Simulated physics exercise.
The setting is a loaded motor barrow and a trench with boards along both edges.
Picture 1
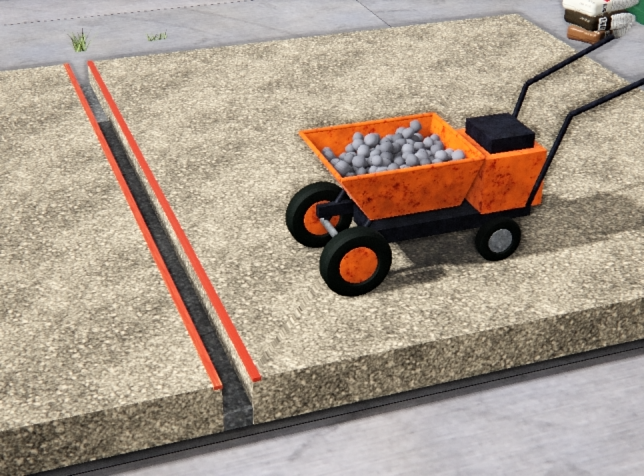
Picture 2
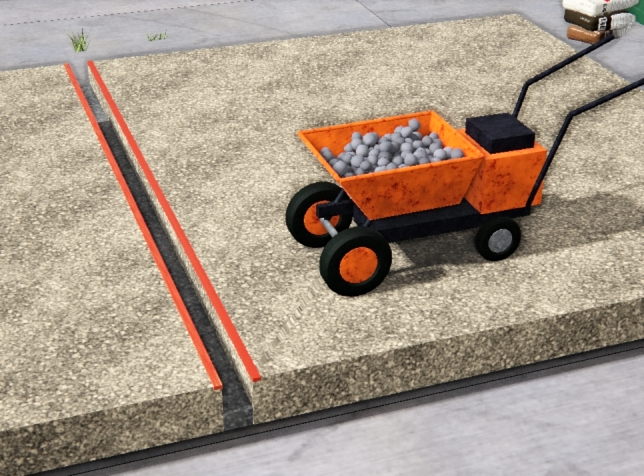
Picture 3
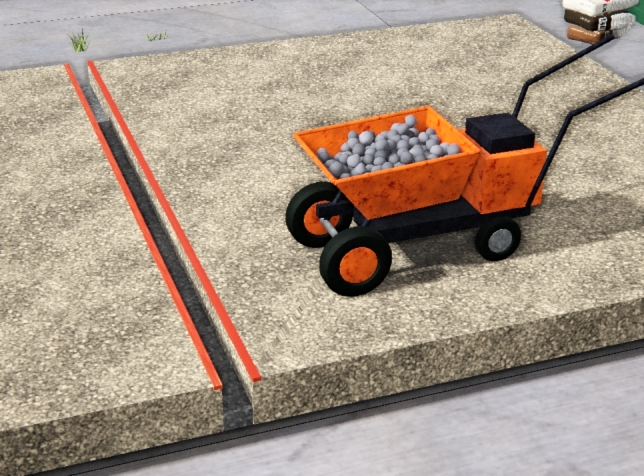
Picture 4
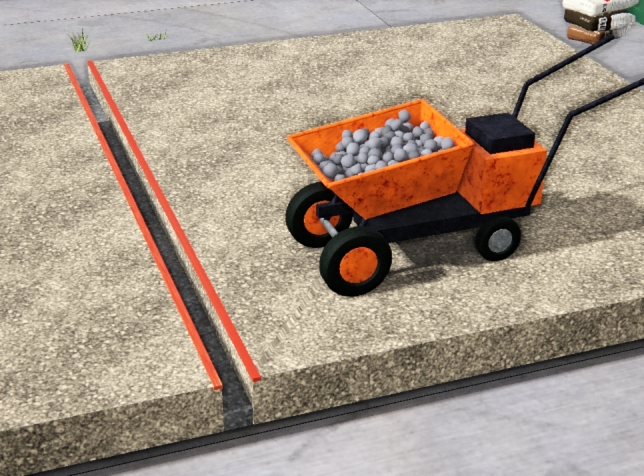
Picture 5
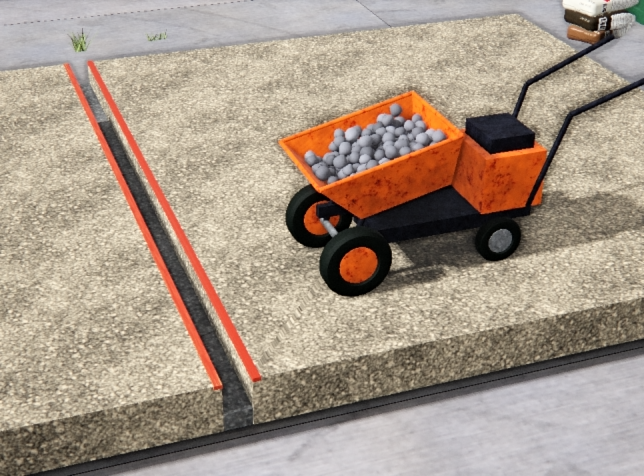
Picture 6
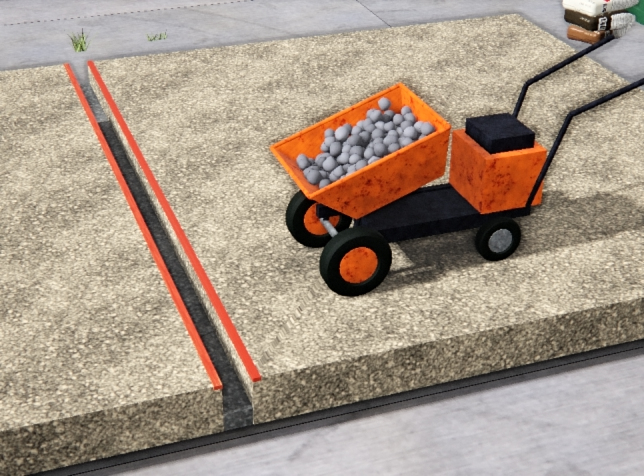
An orange skip full of round grey cobbles sits on a small motor barrow, seen from above and to one side on a slab of pale, gritty ground. The barrow stands at right with black handles and dark tyres, while a narrow trench edged by two red-orange boards crosses at left. The skip starts level, then tilts gradually leftward, its rear rising, while the wheels and camera stay still.
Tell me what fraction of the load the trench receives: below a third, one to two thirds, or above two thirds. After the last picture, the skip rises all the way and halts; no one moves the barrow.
Fraction in: One third to two thirds.
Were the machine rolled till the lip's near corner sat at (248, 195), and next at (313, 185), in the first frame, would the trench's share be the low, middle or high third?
At the first stop the answer is under a third, and at the second it is the middle third.
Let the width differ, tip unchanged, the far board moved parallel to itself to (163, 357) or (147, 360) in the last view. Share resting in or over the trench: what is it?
Roughly 70 per cent, then roughly 70 per cent.
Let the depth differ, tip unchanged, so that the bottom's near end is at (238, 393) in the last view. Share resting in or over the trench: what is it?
That would give roughly 30 percent.
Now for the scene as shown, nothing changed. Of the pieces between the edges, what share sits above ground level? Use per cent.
I'd put it near 25 in a hundred.
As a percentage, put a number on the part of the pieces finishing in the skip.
Close to 0 percent.
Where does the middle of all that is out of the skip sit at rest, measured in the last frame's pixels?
(199, 285).
Shortly afterwards, skip tipped steeply; the whole lot in the skip.
Next, skip tipped right over; near two thirds in the skip; a little short of the trench; a little in or heaped over the trench; only a few beyond it; a little falling.
Some moments later, skip tipped right over; a little in the skip; near a third short of the trench; near a third in or heaped over the trench; a little beyond it.
In the end, skip tipped right over; only a few in the skip; near a third short of the trench; near half in or heaped over the trench; a little beyond it.
